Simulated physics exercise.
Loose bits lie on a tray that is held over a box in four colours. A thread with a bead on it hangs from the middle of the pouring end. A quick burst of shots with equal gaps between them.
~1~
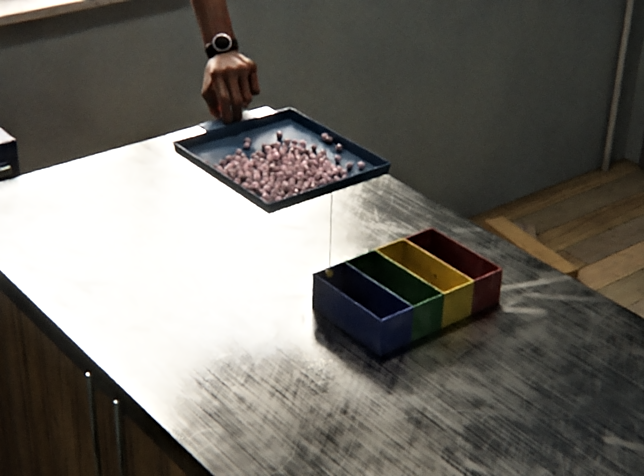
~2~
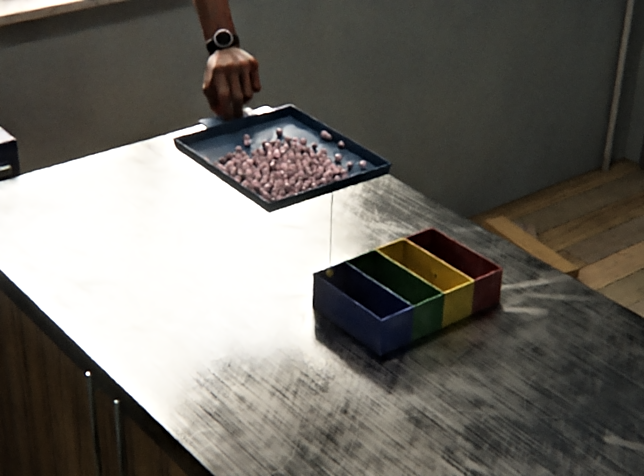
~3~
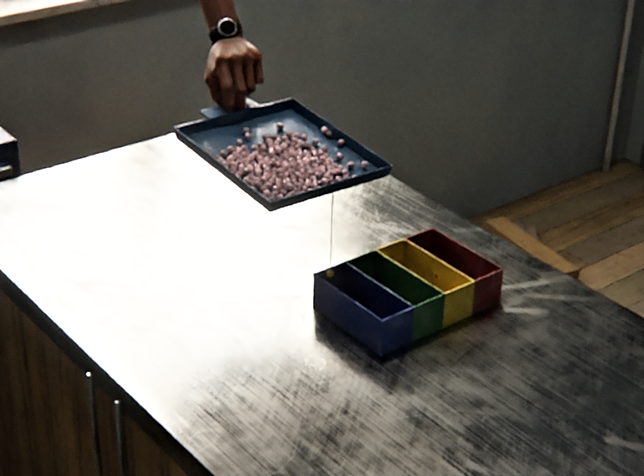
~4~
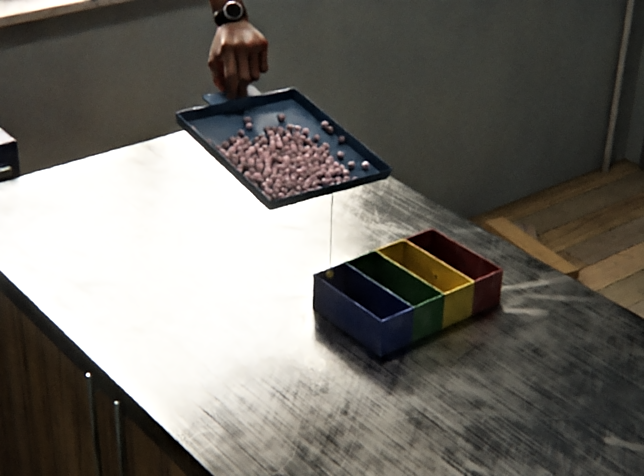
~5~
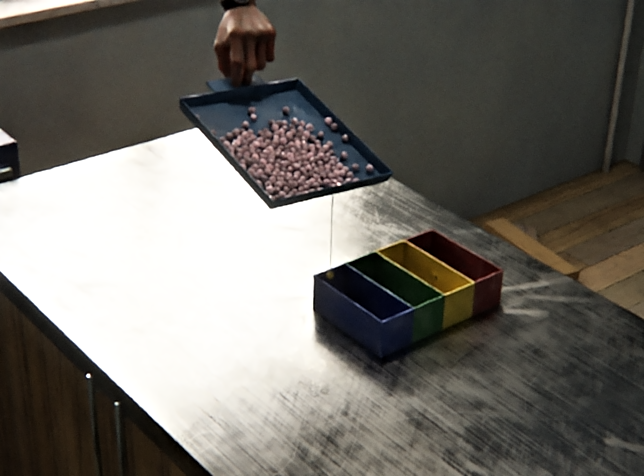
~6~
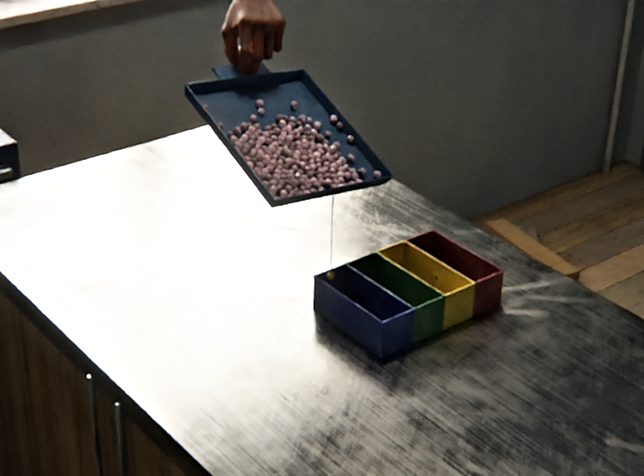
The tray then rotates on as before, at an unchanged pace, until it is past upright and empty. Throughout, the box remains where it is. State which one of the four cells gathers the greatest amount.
It is the green cell.
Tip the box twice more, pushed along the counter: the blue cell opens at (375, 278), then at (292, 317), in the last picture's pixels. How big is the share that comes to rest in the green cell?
Roughly 40 % and 10 %.
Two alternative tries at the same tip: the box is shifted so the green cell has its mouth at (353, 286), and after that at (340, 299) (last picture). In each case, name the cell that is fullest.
First place: That yellow cell; second place: The red cell.
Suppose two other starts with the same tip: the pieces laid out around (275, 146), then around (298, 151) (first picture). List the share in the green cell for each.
It would be about 50 per cent for the first and about 50 per cent for the second.
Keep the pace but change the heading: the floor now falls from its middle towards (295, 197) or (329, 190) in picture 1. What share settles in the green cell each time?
Respectively 0 % and 30 %.
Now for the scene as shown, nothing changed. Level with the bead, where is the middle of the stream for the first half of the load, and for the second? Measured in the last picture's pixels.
I'd say around (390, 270) at first, then around (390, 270).
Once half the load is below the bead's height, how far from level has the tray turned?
It is at around 100 degrees by then.
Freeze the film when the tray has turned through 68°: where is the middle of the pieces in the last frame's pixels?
I'd put the middle close to (341, 169).
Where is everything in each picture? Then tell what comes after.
The first frame shows corners of the pouring end near (269, 203) and (388, 163), level; middle of the load near (284, 169), sugar pearls; bead on its thread near (330, 273); blue cell near (396, 328); green cell near (427, 314); yellow cell near (458, 301); red cell near (487, 288).
The second frame shows corners of the pouring end near (269, 202) and (389, 163), level; middle of the load near (284, 167).
The third frame shows corners of the pouring end near (271, 201) and (390, 165), tipped barely, lowest at the right corner; middle of the load near (285, 164).
The fourth frame shows corners of the pouring end near (272, 200) and (390, 168), tipped a little, lowest at the right corner; middle of the load near (286, 159).
The fifth frame shows corners of the pouring end near (274, 200) and (391, 172), tipped clearly, lowest at the right corner; middle of the load near (291, 161), a little on the move.
The sixth frame shows corners of the pouring end near (276, 199) and (391, 175), tipped clearly, lowest at the right corner; middle of the load near (296, 159), the bulk on the move; blue cell near (397, 330); green cell near (429, 316); yellow cell near (459, 303); red cell near (488, 290).
Shortly afterwards, tray tipped steeply; all but a few on the tray; only a few in the blue cell; only a few in the yellow cell; only a few falling or outside the box.
Next, tray tipped past a quarter turn; a little on the tray; near a third in the green cell; near a quarter in the blue cell; a little in the yellow cell; near a quarter falling or outside the box.
Some moments later, tray tipped past a quarter turn; near half in the green cell; near a quarter in the blue cell; near a quarter in the yellow cell; only a few in the red cell; a little falling or outside the box.
In the end, tray tipped past a quarter turn; near half in the green cell; near a quarter in the blue cell; near a quarter in the yellow cell; only a few in the red cell; a little outside the box.
